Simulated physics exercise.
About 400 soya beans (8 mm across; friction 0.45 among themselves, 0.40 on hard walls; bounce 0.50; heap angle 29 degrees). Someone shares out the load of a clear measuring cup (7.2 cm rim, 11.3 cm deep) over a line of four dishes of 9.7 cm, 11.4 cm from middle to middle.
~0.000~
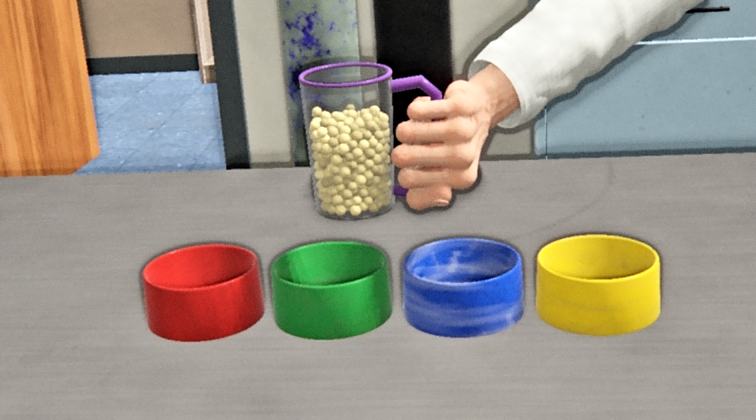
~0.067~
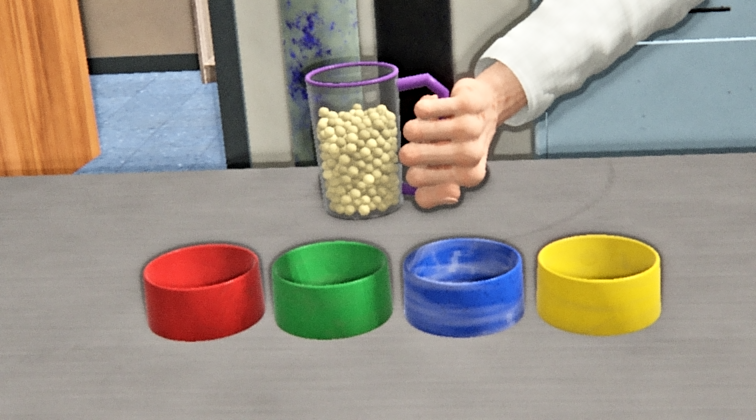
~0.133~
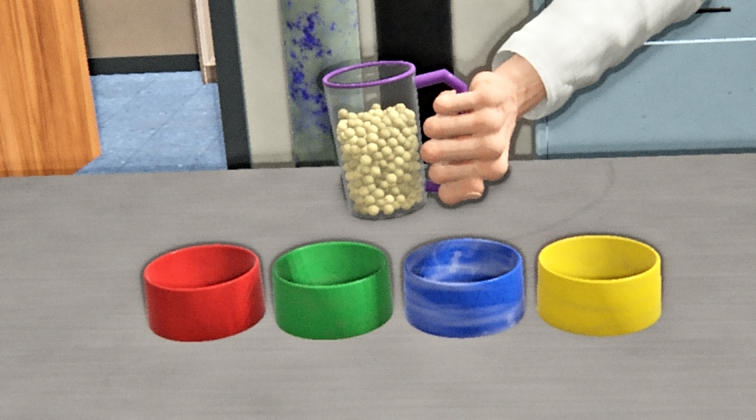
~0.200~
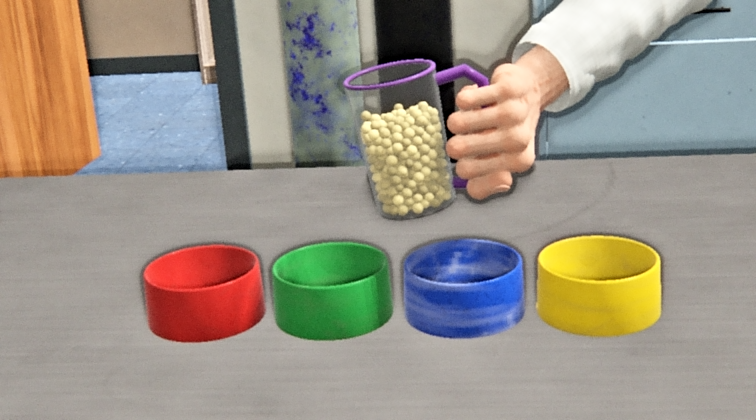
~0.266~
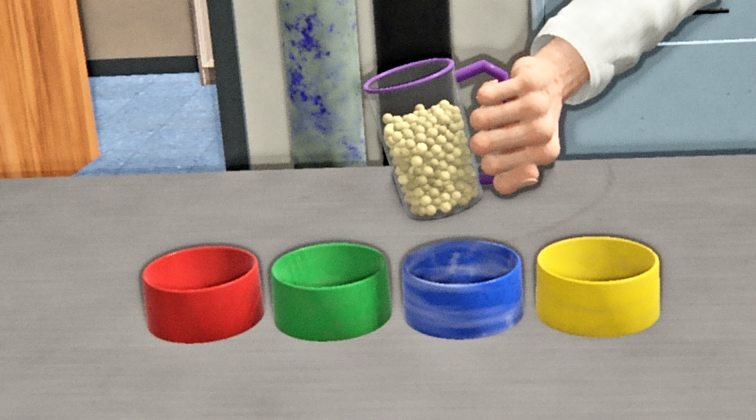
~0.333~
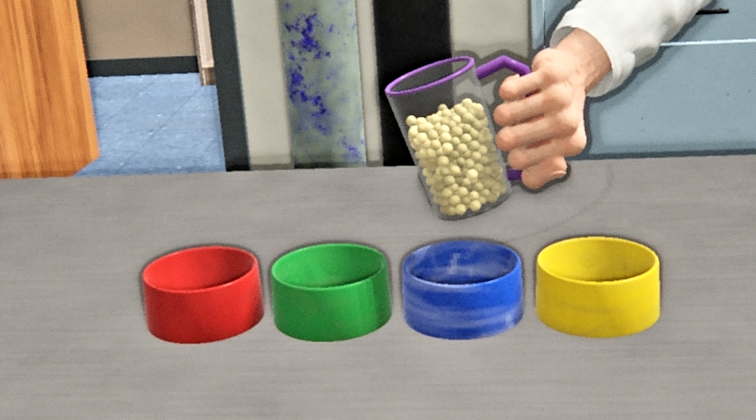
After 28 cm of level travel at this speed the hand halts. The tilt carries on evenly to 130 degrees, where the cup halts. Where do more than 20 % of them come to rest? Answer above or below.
Red dish: Below; blue dish: Below; green dish: Below; yellow dish: Above; on the counter: Below.
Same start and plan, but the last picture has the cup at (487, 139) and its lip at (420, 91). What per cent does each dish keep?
Red 0; blue 0; green 0; yellow 100.
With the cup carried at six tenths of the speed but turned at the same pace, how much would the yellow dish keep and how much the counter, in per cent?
Yellow 100, counter 0.
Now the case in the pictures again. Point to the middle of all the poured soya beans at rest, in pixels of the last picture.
Around (598, 283).
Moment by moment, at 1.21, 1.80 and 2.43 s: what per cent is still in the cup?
About 100, 90, 0.
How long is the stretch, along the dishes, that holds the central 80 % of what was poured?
Roughly 6 cm.
After 1.21 s, tilt 69 degrees; cup holds 100 %.
After 1.80 s, tilt 105 degrees; cup holds 90 %, yellow 5 %.
After 2.43 s, tilt 130 degrees; cup holds 0 %, yellow 100 %.
At rest (2.8 s), red 0 %, blue 0 %, green 0 %, yellow 100 %, counter 0 %.
